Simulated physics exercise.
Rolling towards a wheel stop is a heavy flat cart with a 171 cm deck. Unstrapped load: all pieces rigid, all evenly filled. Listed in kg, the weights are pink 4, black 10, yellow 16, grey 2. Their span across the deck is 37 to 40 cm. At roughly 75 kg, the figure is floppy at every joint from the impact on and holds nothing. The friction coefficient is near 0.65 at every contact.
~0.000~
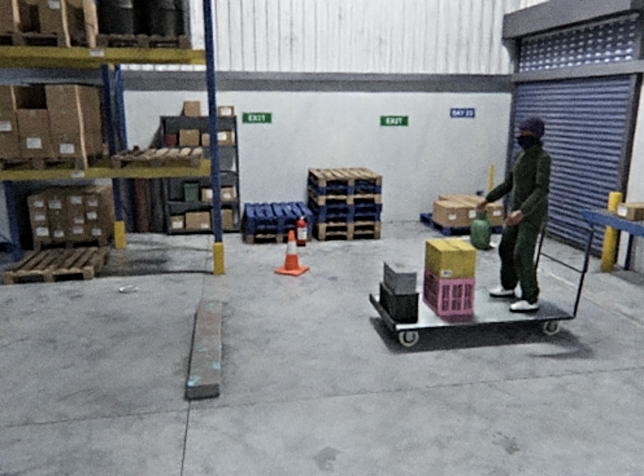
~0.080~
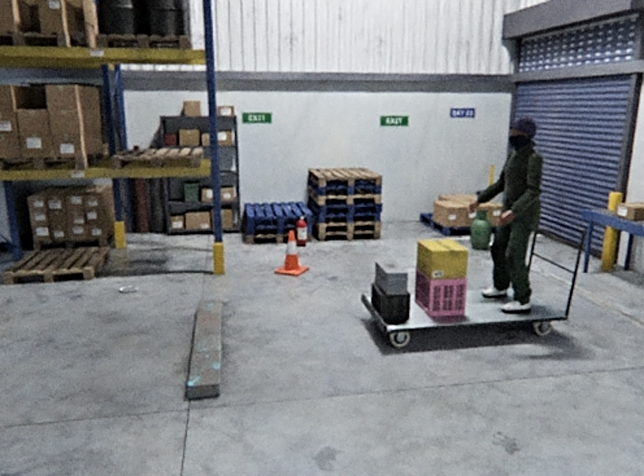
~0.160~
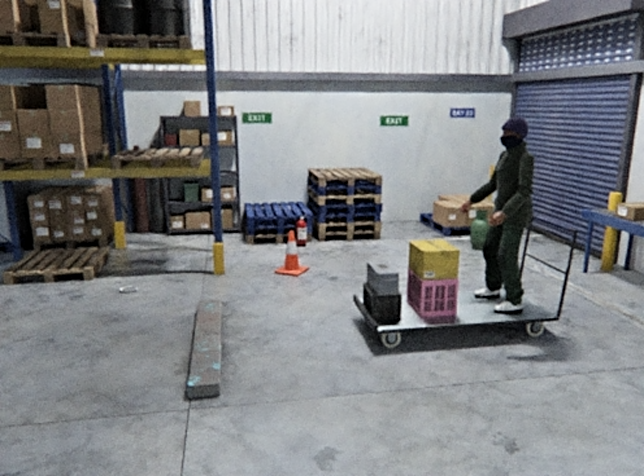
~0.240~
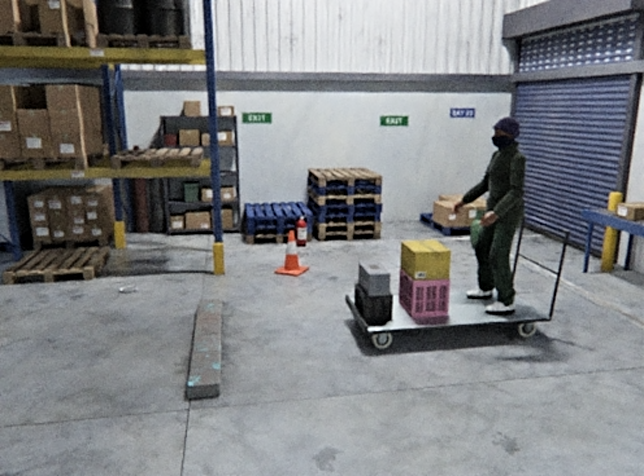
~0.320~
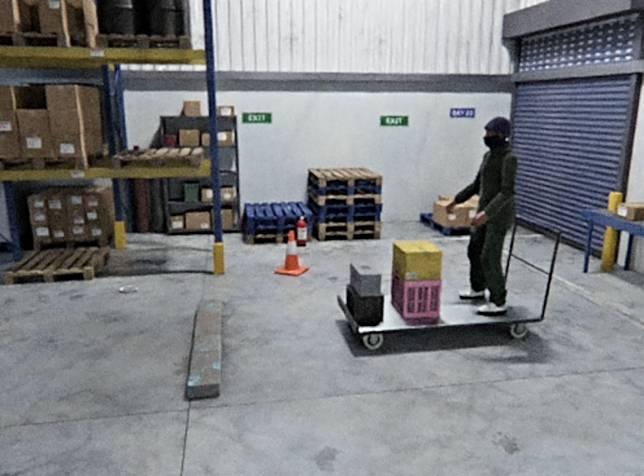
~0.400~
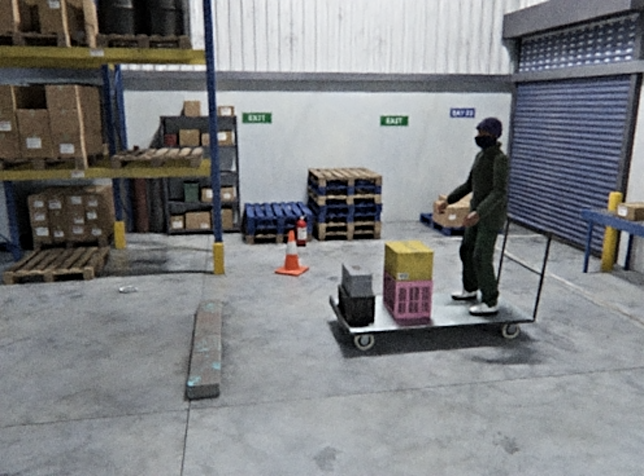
In a warehouse, a masked person in dark clothes stood on a flat trolley as it rolled slowly a short way left, carrying a grey toolbox and a yellow parcel stacked on crates.
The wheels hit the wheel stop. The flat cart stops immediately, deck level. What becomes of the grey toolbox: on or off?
Yeah, it does not escape over the edge.
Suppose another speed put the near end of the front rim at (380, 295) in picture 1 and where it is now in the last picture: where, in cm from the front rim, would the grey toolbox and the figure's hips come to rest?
Rest points: Grey at 50 cm past, hips at 120 cm behind.
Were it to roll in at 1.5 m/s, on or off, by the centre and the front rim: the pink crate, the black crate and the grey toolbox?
I'd expect pink to stay in place, black to stay in place and grey to come away.
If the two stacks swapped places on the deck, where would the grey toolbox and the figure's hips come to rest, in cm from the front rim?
In that case the grey one ends 50 cm behind the front rim and the hips 120 cm behind it.
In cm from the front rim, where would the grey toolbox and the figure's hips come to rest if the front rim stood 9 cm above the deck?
Grey 10 behind, hips 120 behind.
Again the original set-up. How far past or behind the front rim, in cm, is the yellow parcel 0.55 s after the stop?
Roughly 50 cm short of the front rim.
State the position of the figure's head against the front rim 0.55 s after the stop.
70 cm behind the rim.
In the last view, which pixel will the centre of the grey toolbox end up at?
About (220, 286).
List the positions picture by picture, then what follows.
Grey toolbox (399, 276), yellow parcel (450, 258), rim corner (394, 329); 155 cm short of the stop, in the first picture.
Grey toolbox (391, 277), yellow parcel (441, 259), rim corner (385, 329); 147 cm short of the stop, in the second picture.
Grey toolbox (382, 277), yellow parcel (433, 259), rim corner (376, 330); 139 cm short of the stop, in the third picture.
Grey toolbox (374, 278), yellow parcel (425, 260), rim corner (367, 331); 131 cm short of the stop, in the fourth picture.
Grey toolbox (365, 278), yellow parcel (416, 260), rim corner (358, 331); 123 cm short of the stop, in the fifth picture.
Grey toolbox (356, 279), yellow parcel (408, 260), rim corner (348, 332); 115 cm short of the stop. Speed about 1.0 m/s, in the sixth picture.
After 1.52 s the deck stops.
After 1.77 s the grey toolbox is 10 cm behind the rim, tilted 0°, near (220, 286) in the last picture's view.
After 2.07 s the grey toolbox is 10 cm behind the rim, tilted 0°, near (220, 286) in the last picture's view.
After 2.52 s the grey toolbox is 10 cm behind the rim, tilted 0°, near (220, 286) in the last picture's view.
By 3.3 s, nothing is past the rim; behind it, pink crate, black crate, yellow parcel, grey toolbox and the figure's hips.
